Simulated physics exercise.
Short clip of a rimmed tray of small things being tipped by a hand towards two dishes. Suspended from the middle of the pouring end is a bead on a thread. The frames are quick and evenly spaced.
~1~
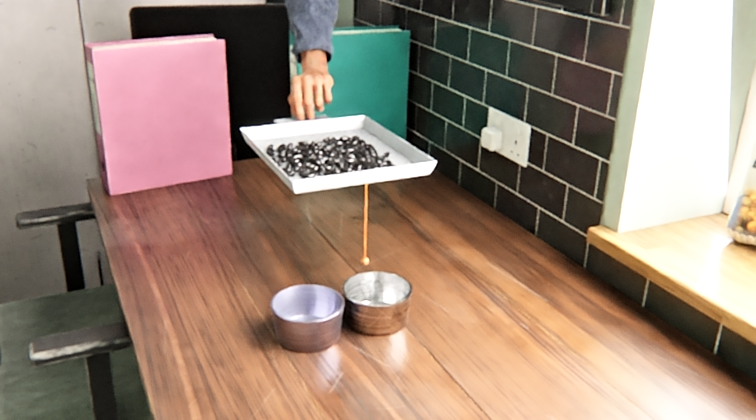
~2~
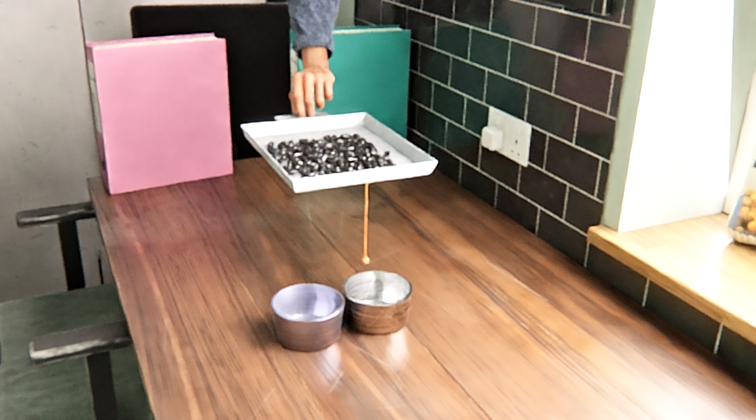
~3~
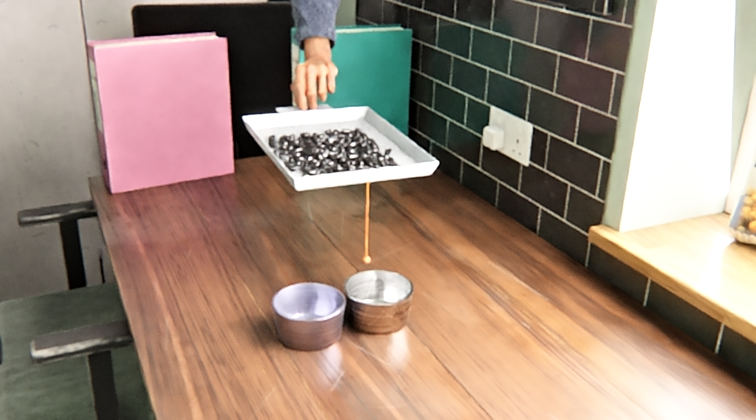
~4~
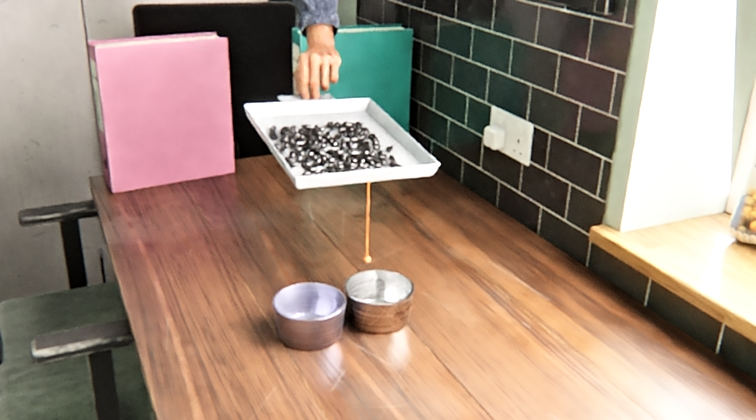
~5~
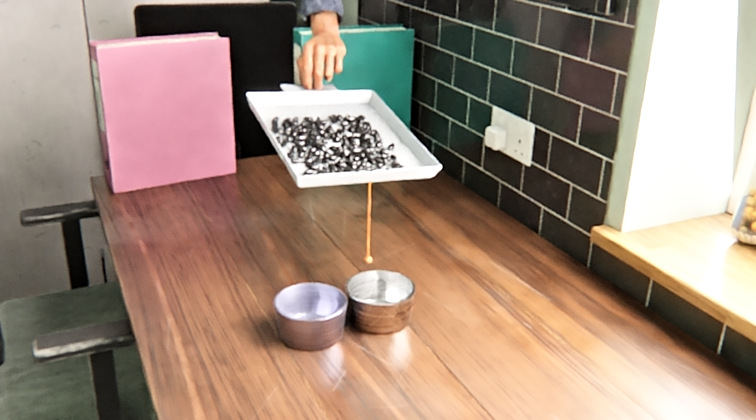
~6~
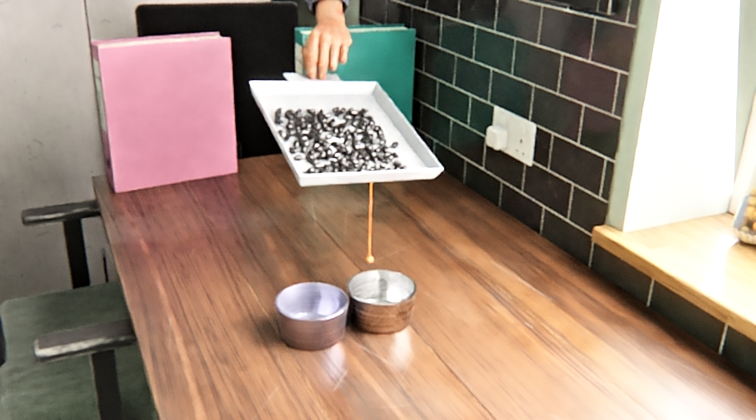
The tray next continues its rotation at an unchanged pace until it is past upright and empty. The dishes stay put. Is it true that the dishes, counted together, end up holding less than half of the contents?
Yes, less than half.
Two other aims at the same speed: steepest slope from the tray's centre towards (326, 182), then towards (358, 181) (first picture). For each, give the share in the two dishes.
That comes to 60 per cent the first time and 70 per cent the second.
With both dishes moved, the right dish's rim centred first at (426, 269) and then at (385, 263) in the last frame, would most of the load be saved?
Place 1: Higher than half; place 2: Lower than half.
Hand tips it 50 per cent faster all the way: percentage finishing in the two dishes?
Roughly 20 percent.
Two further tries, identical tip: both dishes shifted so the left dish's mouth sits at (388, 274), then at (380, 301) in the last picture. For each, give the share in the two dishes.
The first position comes out at 80 per cent, the other at 30 per cent.
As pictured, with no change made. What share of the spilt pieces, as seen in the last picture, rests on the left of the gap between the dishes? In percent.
Left share: Close to 0 %.
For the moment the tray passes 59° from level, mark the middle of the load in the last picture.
Somewhere about pixel (382, 158).
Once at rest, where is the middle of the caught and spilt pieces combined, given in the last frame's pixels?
Last view, centre at rest - approx. (437, 306).
Just after the last frame, tray tipped steeply; almost all on the tray; just a few in the air.
A moment on, tray tipped right over; roughly half on the tray; just a few in the right dish; roughly a quarter outside both; roughly a third in the air.
Further on, tray tipped past a quarter turn; just a few in the left dish; roughly a quarter in the right dish; the larger part outside both.
When it is over, tray tipped past a quarter turn; just a few in the left dish; roughly a quarter in the right dish; the larger part outside both.
